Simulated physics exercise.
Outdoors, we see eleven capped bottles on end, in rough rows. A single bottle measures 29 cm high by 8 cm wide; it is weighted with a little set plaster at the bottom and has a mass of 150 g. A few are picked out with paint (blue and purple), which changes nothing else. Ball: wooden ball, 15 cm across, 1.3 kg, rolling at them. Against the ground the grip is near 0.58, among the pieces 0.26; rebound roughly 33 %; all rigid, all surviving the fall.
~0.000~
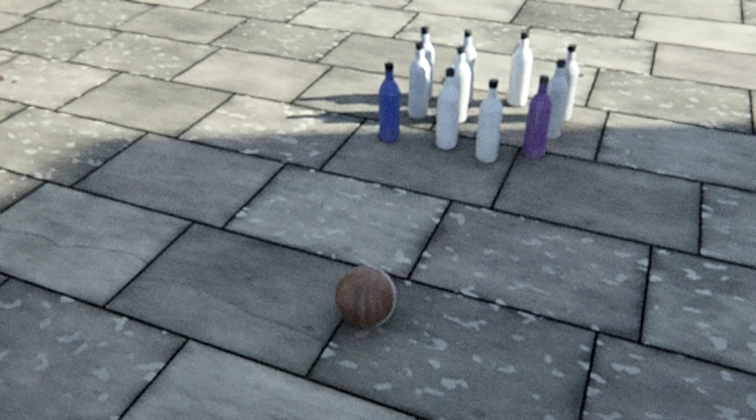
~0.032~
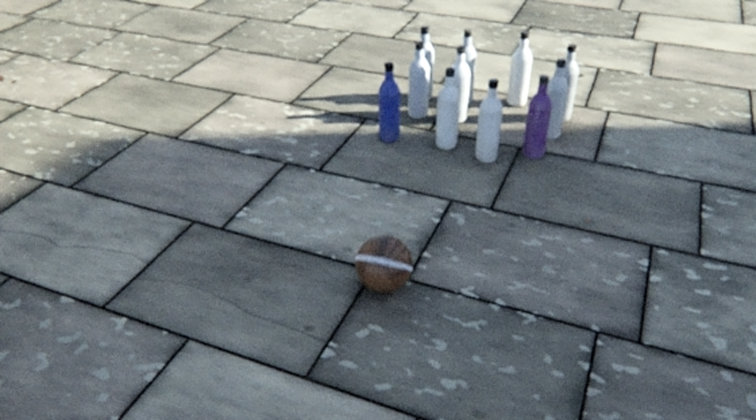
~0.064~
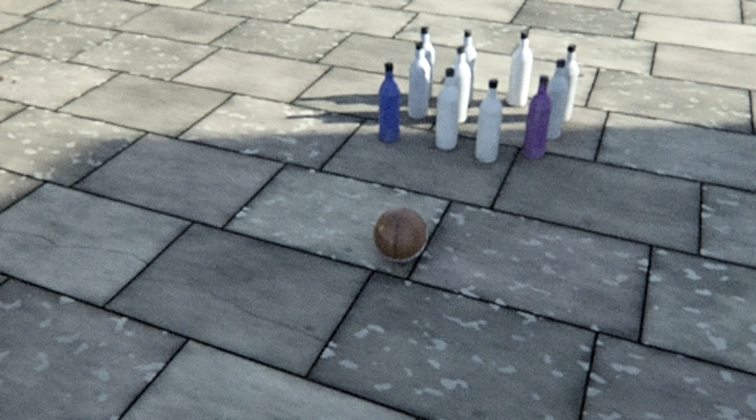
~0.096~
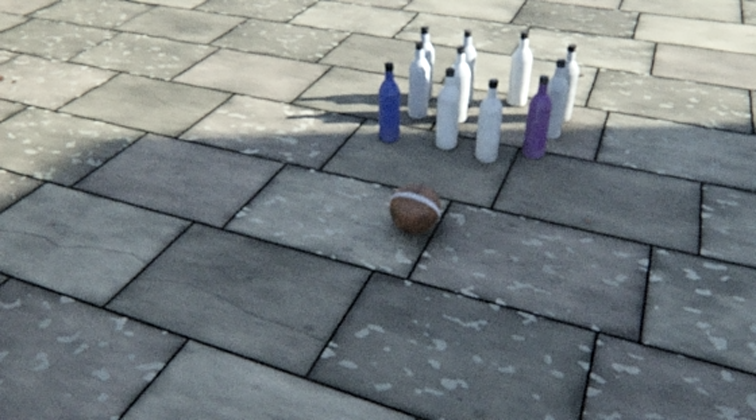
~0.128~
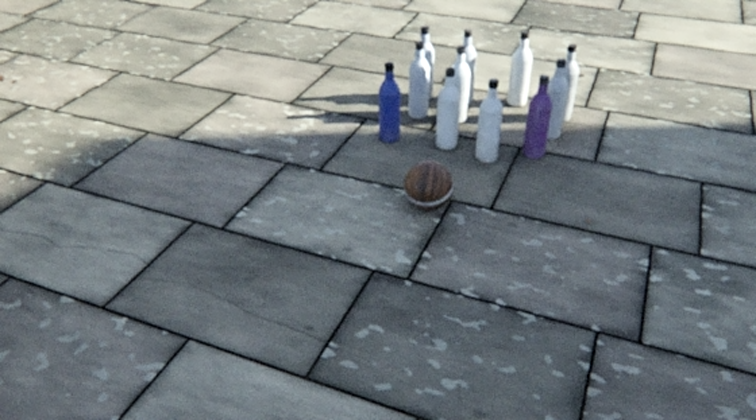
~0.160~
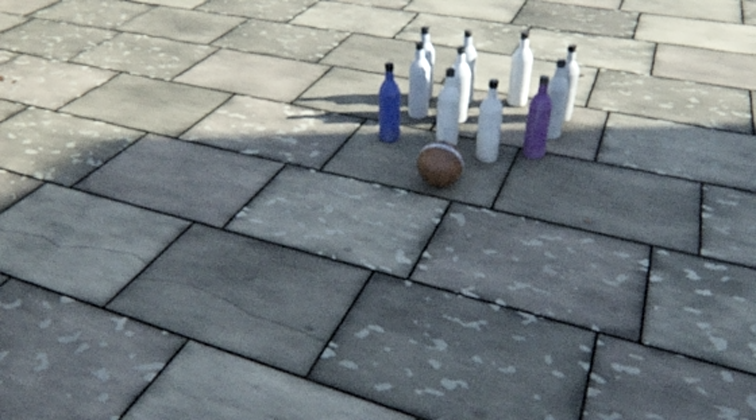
A brown wooden ball with a pale stripe rolled away across gray paving stones, drifting slightly right and drawing close to a cluster of standing white, blue and purple bottles, which all stayed still.
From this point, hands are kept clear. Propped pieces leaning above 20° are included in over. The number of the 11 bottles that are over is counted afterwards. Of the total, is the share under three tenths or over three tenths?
The share is upwards of three tenths.
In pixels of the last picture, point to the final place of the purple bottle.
Somewhere around pixel (591, 143).
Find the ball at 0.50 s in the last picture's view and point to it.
About (520, 47).
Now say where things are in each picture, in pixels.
In the first frame (each place is the centre of the face we see best), ball (366, 297) 91 cm before the front row; purple bottle (535, 121); blue bottle (385, 106); all in place.
In the second frame, ball (384, 264) 78 cm before the front row; purple bottle (535, 121).
In the third frame, ball (400, 235) 65 cm before the front row; blue bottle (385, 106).
In the fourth frame, ball (415, 208) 52 cm before the front row; blue bottle (385, 106).
In the fifth frame, ball (428, 185) 39 cm before the front row; blue bottle (385, 106).
In the sixth frame, ball (441, 164) 26 cm before the front row; purple bottle (535, 121); blue bottle (385, 107); all in place.
By 0.34 s, ball still moving; 6 of the 11 bottles over; purple bottle tilted 25°.
By 0.50 s, ball still moving; 7 of the 11 bottles over; purple bottle tilted 59°.
By 1.02 s, ball still moving; 7 of the 11 bottles over; purple bottle lying flat.
When it is over (1.6 s), ball rolling away; 7 of the 11 bottles over; purple bottle lying flat; blue bottle unmoved. That is 64 per cent. In pixels of the last frame, middles, purple bottle near (591, 143), blue bottle near (389, 103).
